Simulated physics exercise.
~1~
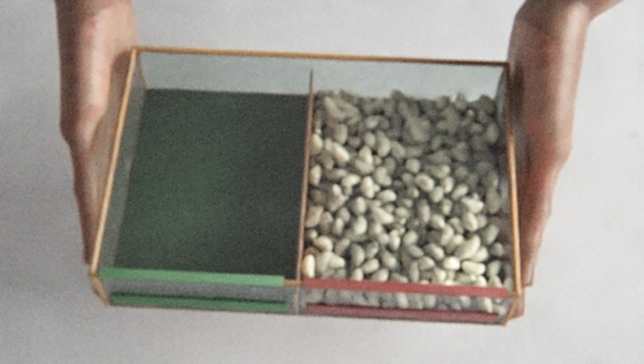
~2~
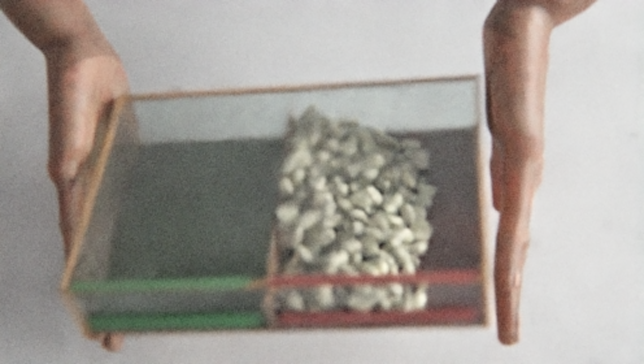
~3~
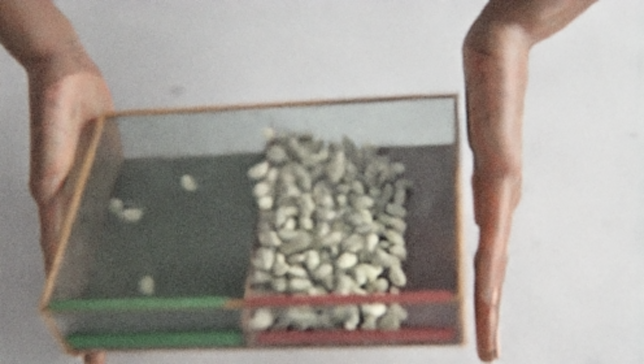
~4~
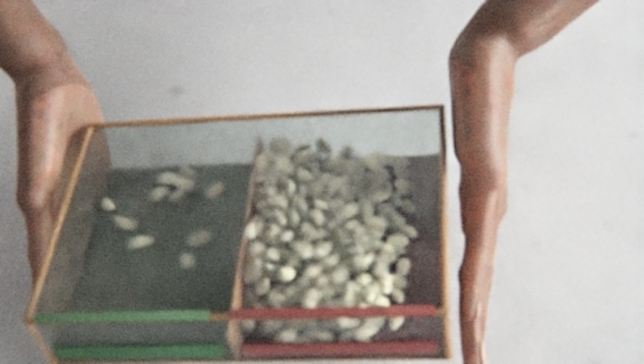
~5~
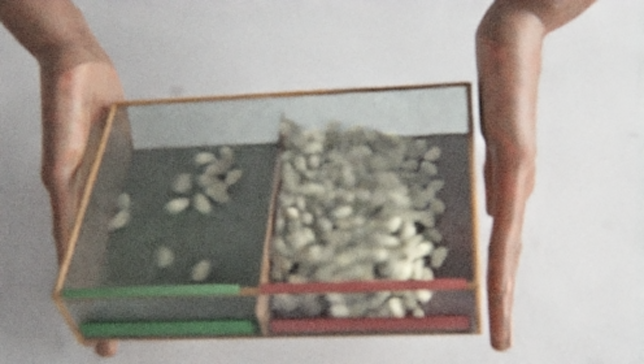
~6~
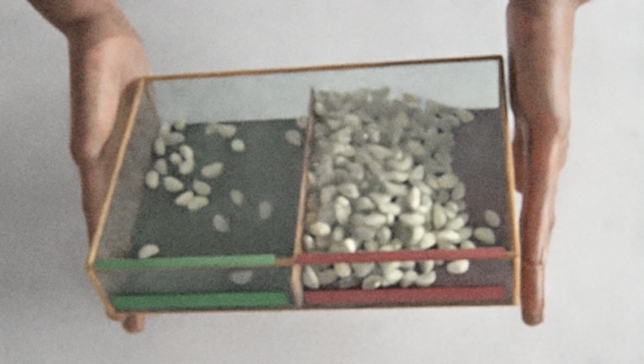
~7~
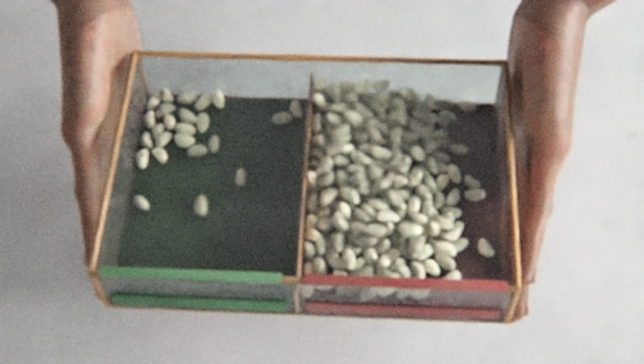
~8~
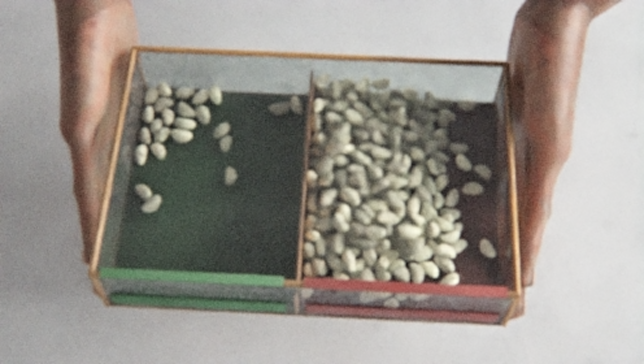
Two hands shook and tilted a clear box of white beans, sending a few hopping from the packed red side over the divider into the empty green side, then brought it level, leaving most beans in red and a small scattering in green.
